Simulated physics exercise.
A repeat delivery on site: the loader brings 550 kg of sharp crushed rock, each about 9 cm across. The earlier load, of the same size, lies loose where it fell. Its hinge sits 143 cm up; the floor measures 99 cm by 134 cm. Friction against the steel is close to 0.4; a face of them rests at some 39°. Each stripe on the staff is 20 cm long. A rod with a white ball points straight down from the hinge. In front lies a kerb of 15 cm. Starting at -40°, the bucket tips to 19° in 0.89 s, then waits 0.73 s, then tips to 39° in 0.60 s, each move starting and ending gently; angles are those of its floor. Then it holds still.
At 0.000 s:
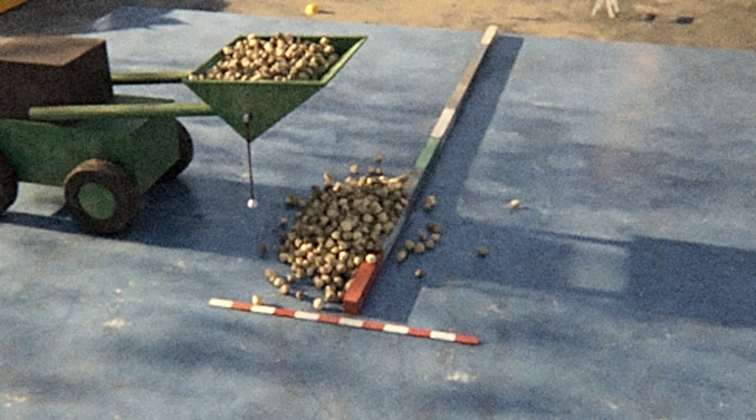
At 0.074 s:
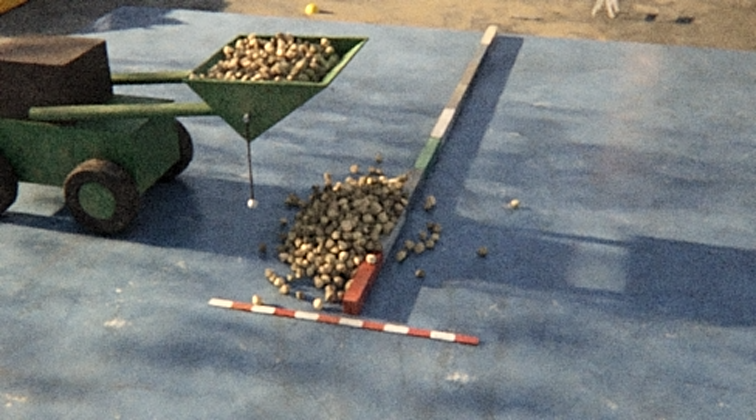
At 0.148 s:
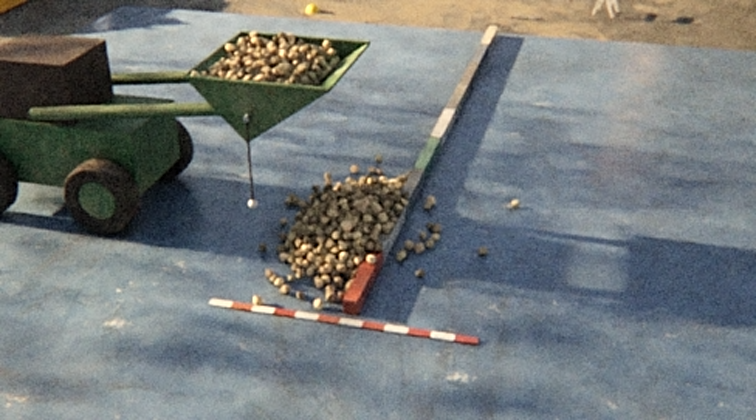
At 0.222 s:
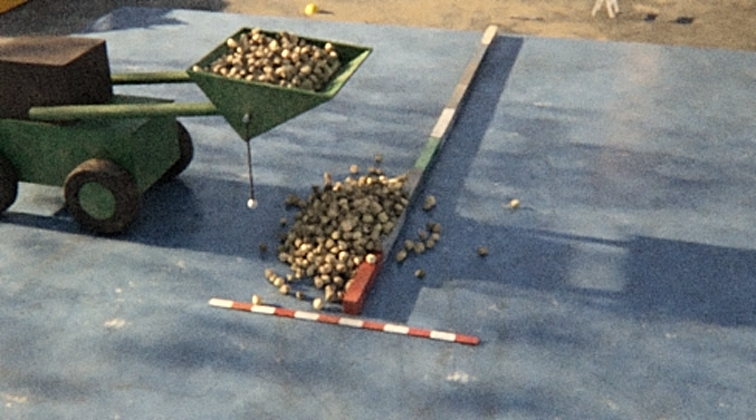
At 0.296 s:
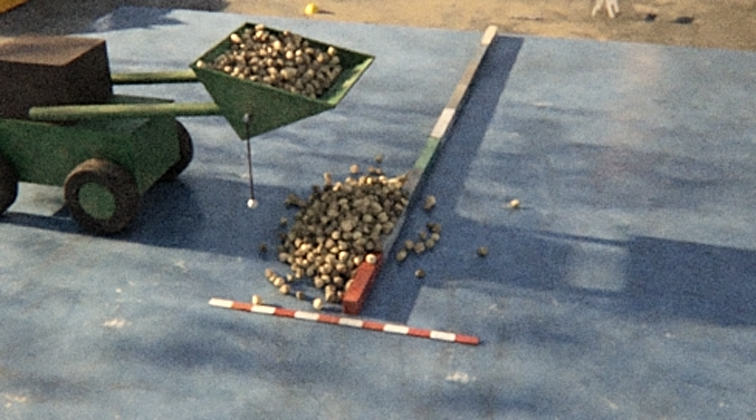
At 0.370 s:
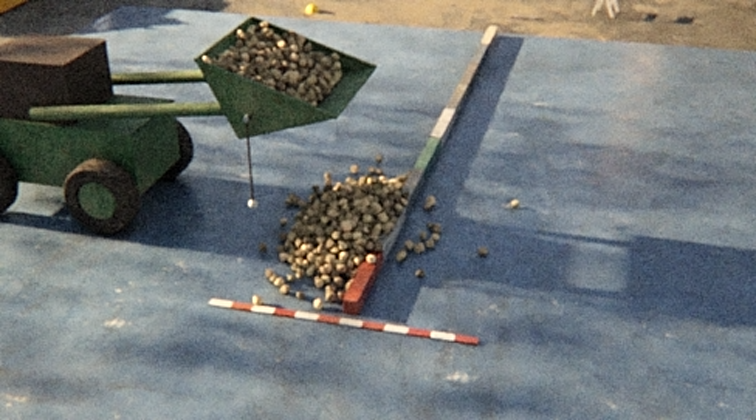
A green bucket full of pale brown stones, held on the arms of a green and dark brown wheeled loader at the left, tilts slowly forward to the right, its load shifting slightly inside. Seen from above at an angle by a still camera, the setting is a worn blue floor with shadows and sandy ground behind. A loose heap of similar stones lies against a long red, green and whitish kerb, near a red-and-white striped staff.
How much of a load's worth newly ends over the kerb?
Roughly 34 per cent of a load more.
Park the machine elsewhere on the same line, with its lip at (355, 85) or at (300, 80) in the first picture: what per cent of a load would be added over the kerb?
First some 70, then 10 per cent.
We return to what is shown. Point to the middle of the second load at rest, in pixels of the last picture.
Their middle is at about (378, 212).
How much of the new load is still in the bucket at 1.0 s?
About 100 per cent.
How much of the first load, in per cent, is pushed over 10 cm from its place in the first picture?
Roughly 5 per cent of them.
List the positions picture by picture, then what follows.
In the first picture, lip at (326, 84), floor tilted -40°, highest stones at (301, 45). The earlier load is highest near (351, 198), 35 cm above ground level, 98 % on this side of the kerb, 2 % over the kerb.
In the second picture, the bucket is at -39°, its lip at (327, 85); the top of the load is at (294, 46); the stones move at 0.1 m/s on average.
In the third picture, the bucket is at -36°, its lip at (329, 90); the top of the load is at (271, 43); the stones move at 0.2 m/s on average.
In the fourth picture, lip at (332, 98), floor tilted -31°, highest stones at (259, 42); the stones move at 0.3 m/s on average.
In the fifth picture, the bucket is at -25°, its lip at (335, 107); the top of the load is at (255, 36); the stones move at 0.4 m/s on average.
In the sixth picture, lip at (337, 117), floor tilted -18°, highest stones at (252, 33); the stones move at 0.4 m/s on average.
After 0.7 s the floor is at 10°; in per cent of one load, 100 in the bucket, 98 on this side of the kerb, 2 over the kerb; the foremost stones are at (447, 238).
After 1.0 s the floor is at 19°; in per cent of one load, 99 in the bucket, 98 on this side of the kerb, 2 over the kerb; the foremost stones are at (447, 238).
After 2.7 s the floor is at 39°; in per cent of one load, 6 in the bucket, 164 on this side of the kerb, 30 over the kerb; the foremost stones are at (503, 226).
After 5.5 s the floor is at 39°; in per cent of one load, 0 in the bucket, 164 on this side of the kerb, 36 over the kerb; the foremost stones are at (505, 223). Net gain over the kerb, 34.
